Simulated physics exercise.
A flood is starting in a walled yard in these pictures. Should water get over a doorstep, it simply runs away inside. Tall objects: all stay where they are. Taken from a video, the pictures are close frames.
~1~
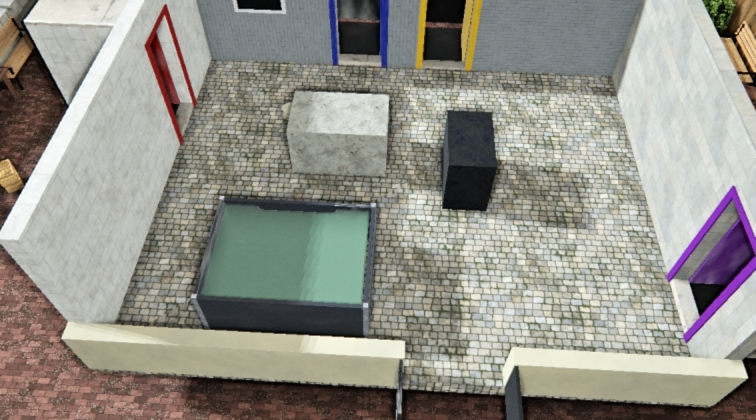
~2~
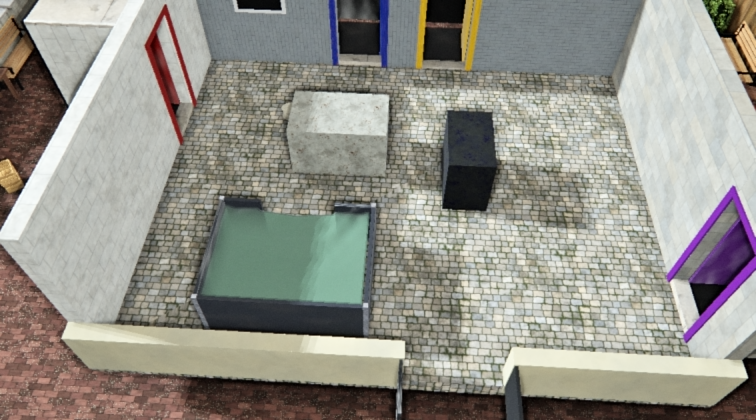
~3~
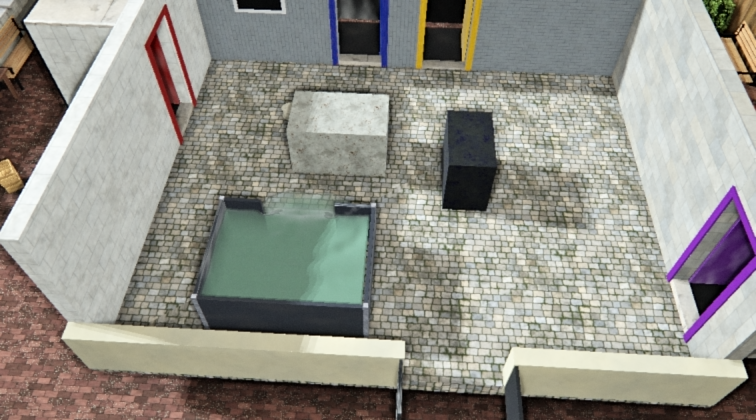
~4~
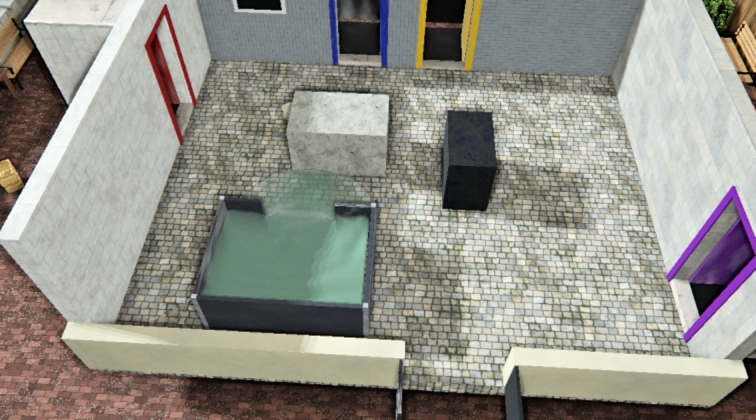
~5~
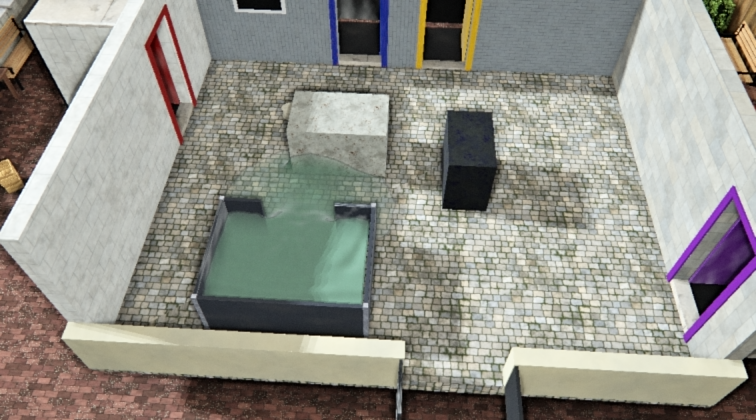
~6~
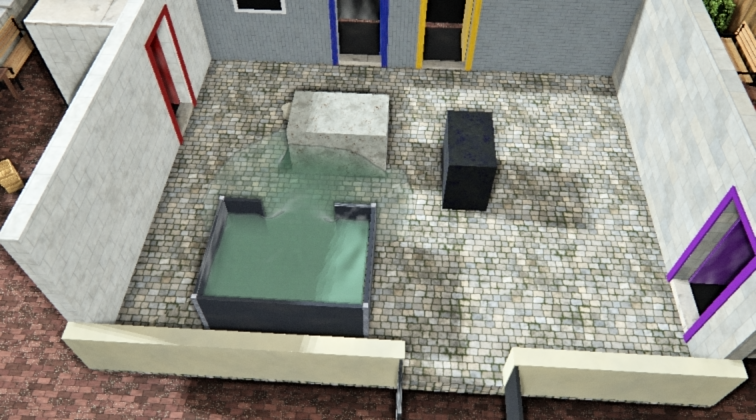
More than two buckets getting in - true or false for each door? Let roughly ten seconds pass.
Yellow door: True; red door: True; purple door: False; blue door: False.
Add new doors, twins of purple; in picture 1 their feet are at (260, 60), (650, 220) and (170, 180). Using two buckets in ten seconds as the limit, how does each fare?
Door by door: Ends up above, ends up below, ends up above.
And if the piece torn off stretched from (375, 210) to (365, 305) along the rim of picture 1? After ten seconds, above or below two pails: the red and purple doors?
In that setup the red door keeps within bounds, but the purple door runs over the limit.
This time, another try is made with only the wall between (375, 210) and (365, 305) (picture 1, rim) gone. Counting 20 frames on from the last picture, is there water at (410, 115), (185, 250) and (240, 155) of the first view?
Log: Point 1 inundated; point 2 unreached; point 3 unreached.
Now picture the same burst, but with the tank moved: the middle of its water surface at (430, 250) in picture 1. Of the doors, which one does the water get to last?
The red-painted one.
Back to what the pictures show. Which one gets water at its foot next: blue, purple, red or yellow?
That would be the red door.
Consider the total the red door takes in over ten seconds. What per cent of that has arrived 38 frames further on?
I make it 100 per cent.
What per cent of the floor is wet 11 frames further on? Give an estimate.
Estimate: Near 35 %.
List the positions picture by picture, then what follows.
In the first frame, the tank at (290, 252) is whole and still.
In the second frame, water pours out on the tank's far side and has run to a hidden place.
In the third frame, the front is at (277, 198), out from the gap on the tank's far side.
In the fourth frame, water pours out on the tank's far side and has run to (340, 174).
In the fifth frame, water pours out on the tank's far side and has run to (283, 154).
In the sixth frame, water pours out on the tank's far side and has run to (281, 133).
A moment on, water covers 20 % of the floor; the yellow door not reached, the red door wet at the sill, nothing in, the purple door not reached, the blue door not reached.
Next, water covers 35 % of the floor; the yellow door not reached, the red door over two buckets in, the purple door not reached, the blue door not reached.
Then, water covers 60 % of the floor; the yellow door under two buckets in, the red door over two buckets in, the purple door not reached, the blue door wet at the sill, nothing in.
Later, water covers 75 % of the floor; the yellow door over two buckets in, the red door far over two buckets in, the purple door wet at the sill, nothing in, the blue door under two buckets in.
In the end, water covers 95 % of the floor; the yellow door far over two buckets in, the red door far over two buckets in, the purple door wet at the sill, nothing in, the blue door under two buckets in.
